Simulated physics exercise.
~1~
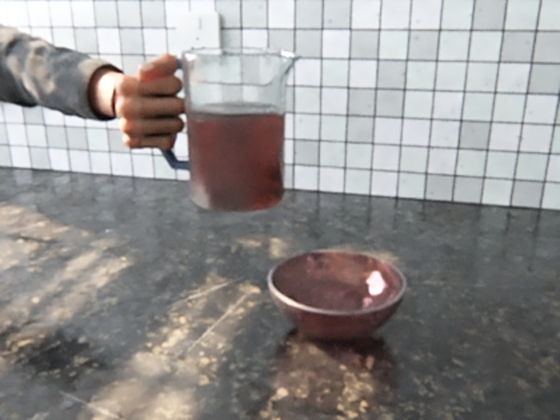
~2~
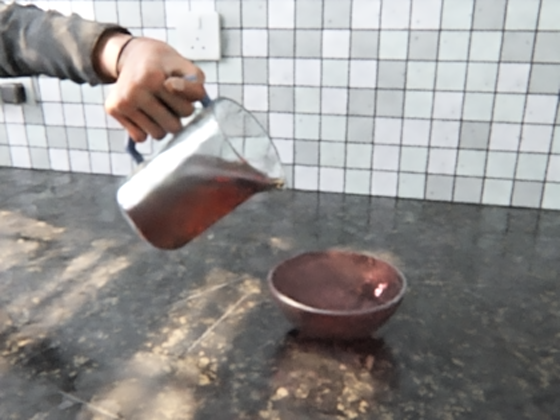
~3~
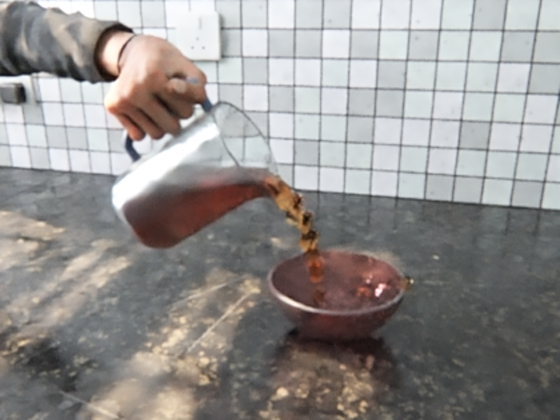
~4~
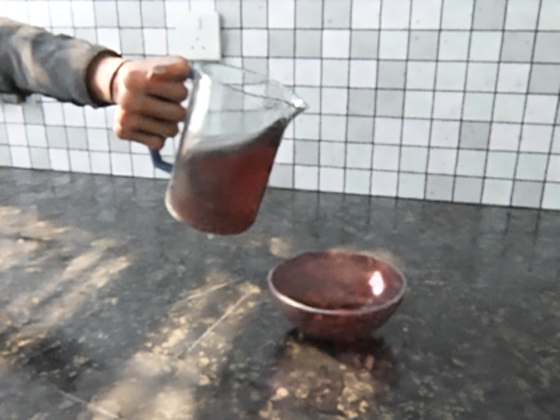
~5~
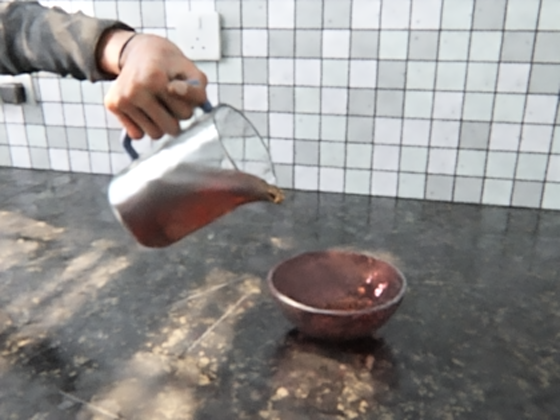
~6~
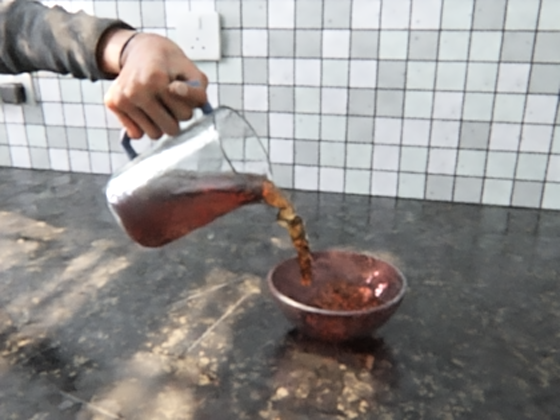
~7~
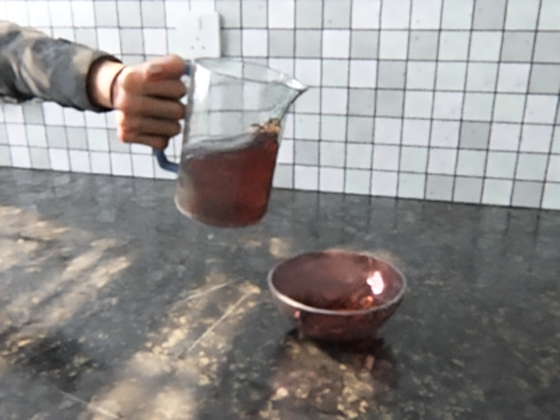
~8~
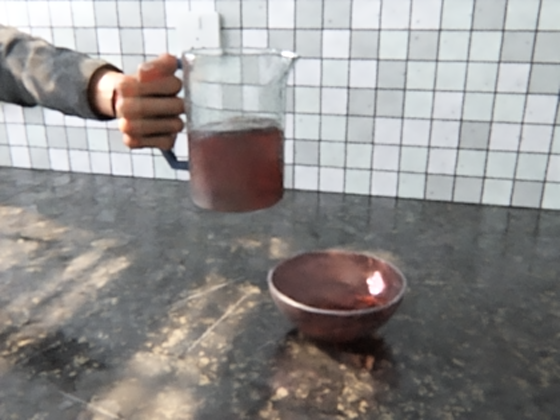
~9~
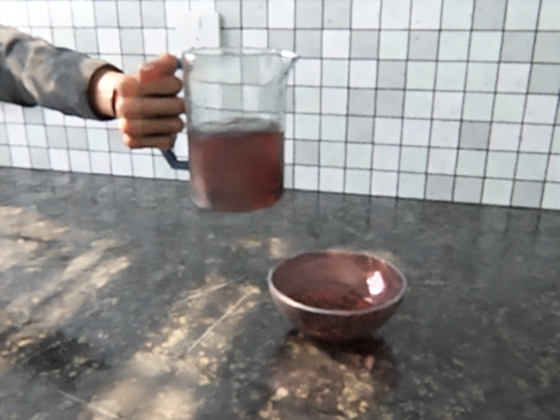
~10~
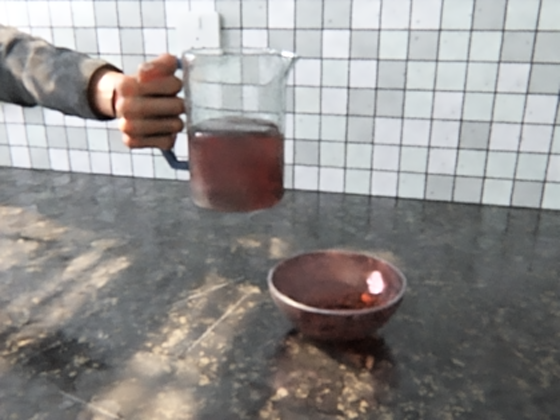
In this clip, a hand tilts a clear jug of reddish-brown tea and pours some into a round bowl on a dark worktop, eases it back, then tips and pours again before levelling the jug, which ends upright above the bowl, still partly full.
